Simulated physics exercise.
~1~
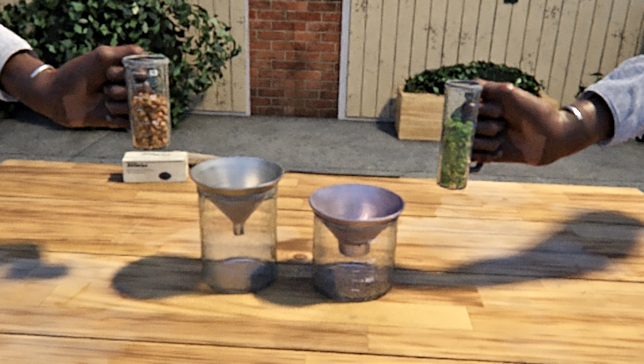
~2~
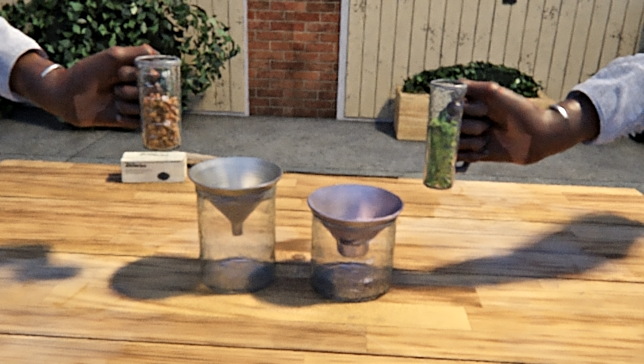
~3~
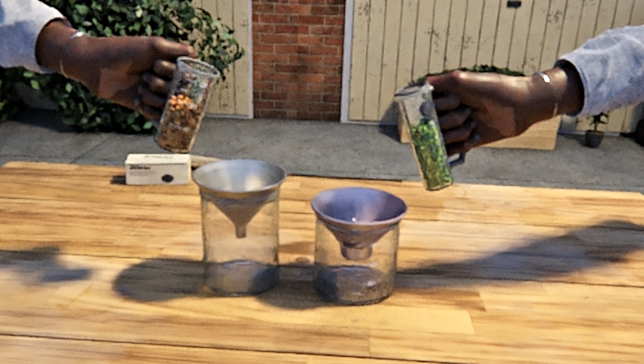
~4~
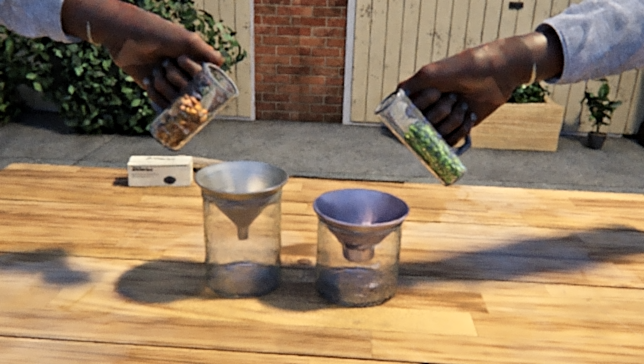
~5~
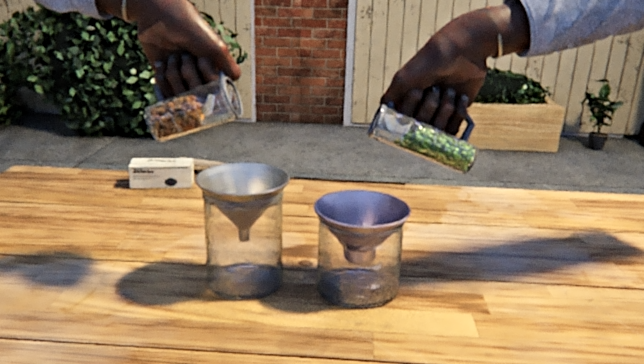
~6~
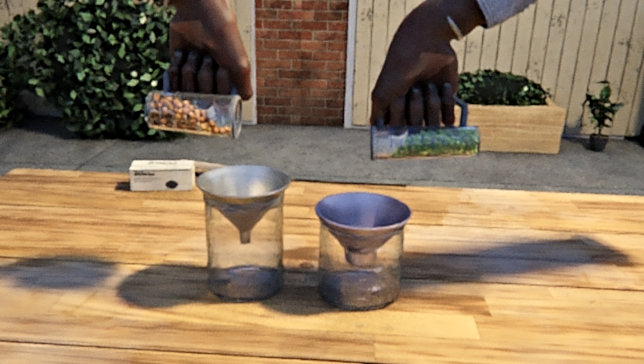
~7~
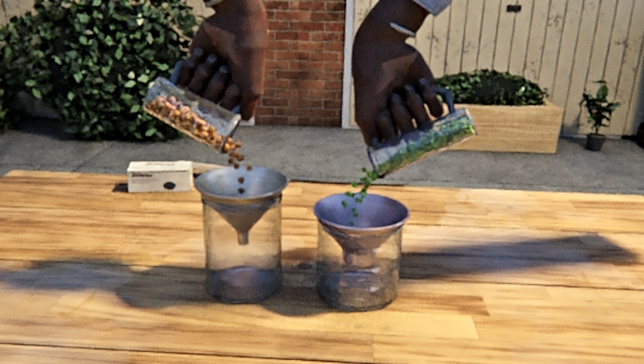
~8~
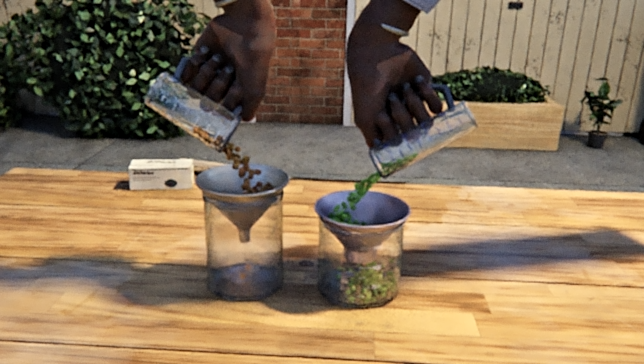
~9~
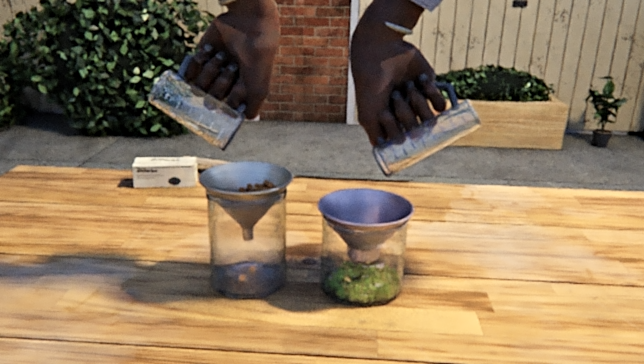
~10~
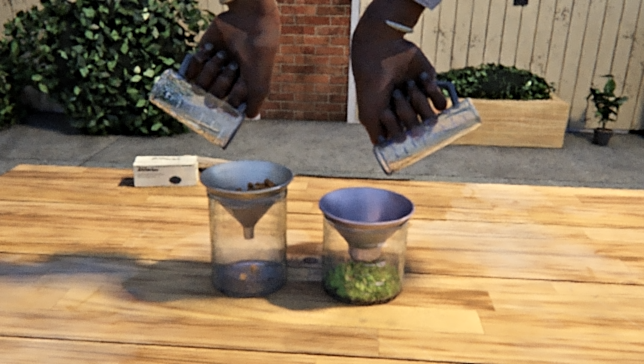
Two hands bring small clear cups of brown pieces and green bits inward over funnels set in glass jars, then tip them until they empty. The green bits drop through into the right jar, while the brown pieces mostly stay stuck in the left funnel.
